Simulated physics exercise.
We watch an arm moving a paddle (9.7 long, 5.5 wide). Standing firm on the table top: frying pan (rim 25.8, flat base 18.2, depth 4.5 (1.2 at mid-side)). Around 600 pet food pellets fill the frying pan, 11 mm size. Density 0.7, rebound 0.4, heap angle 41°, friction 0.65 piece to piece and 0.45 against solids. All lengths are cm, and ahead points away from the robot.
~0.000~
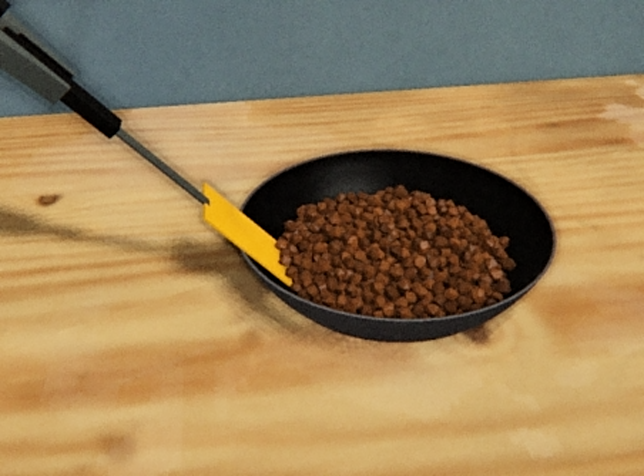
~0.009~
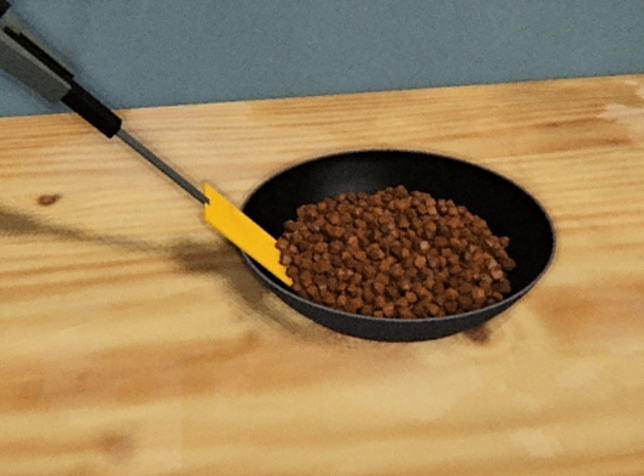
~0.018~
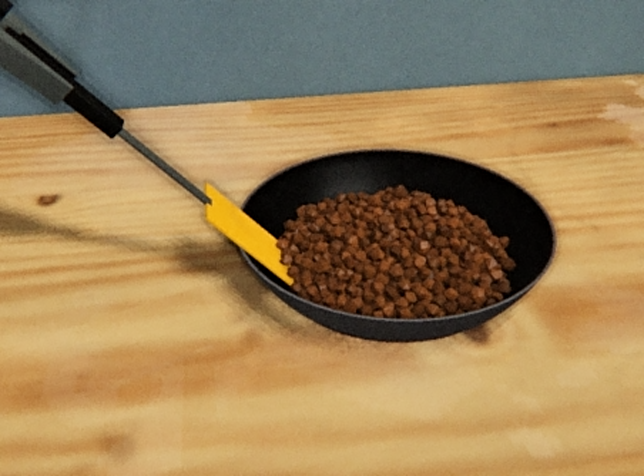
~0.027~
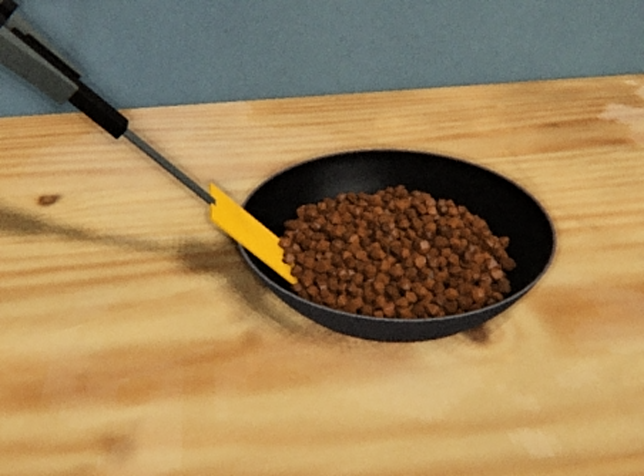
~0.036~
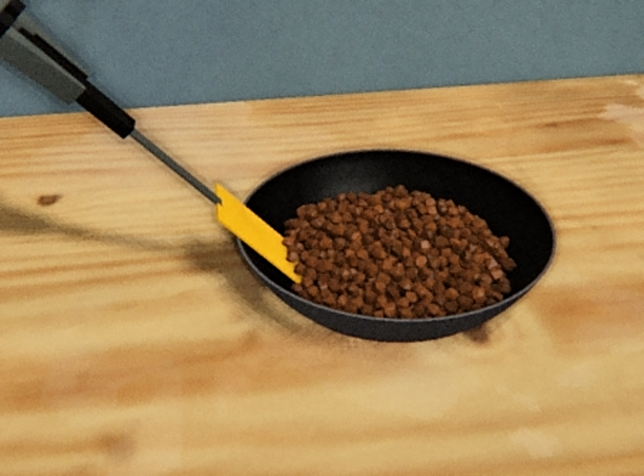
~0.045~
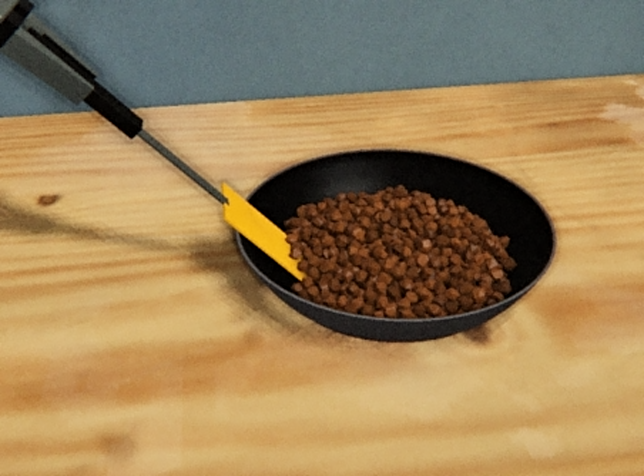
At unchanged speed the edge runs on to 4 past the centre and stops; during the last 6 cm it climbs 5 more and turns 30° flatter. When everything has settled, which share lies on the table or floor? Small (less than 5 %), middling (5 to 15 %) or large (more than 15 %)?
A small share, less than 5 %, ends on the table or floor.
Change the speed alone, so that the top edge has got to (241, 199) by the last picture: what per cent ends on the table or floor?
About 10 per cent.
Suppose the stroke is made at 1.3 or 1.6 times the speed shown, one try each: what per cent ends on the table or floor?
About 0 and 5 per cent.
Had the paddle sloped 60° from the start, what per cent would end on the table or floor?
Then about 0 per cent.
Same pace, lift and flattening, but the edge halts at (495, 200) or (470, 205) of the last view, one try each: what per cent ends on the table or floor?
Some 5 and 0 per cent.
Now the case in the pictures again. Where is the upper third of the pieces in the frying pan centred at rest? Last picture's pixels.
At about (454, 228).
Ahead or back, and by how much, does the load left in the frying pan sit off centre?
Some 3.0 cm ahead.
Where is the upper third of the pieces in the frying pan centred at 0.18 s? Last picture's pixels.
At about (418, 230).
By 0.11 s, sloping 49°, highest piece 5 above the table; 598 in the frying pan.
By 0.18 s, sloping 35°, highest piece 6 above the table; 598 in the frying pan.
By 0.42 s, sloping 19°, highest piece 4 above the table; 597 in the frying pan, 1 on the table or floor.
By 1.47 s, sloping 19°, highest piece 4 above the table; 597 in the frying pan, 1 on the table or floor.
Final count, 597 in the frying pan, 1 on the table or floor. That is 0 % on the table or floor.
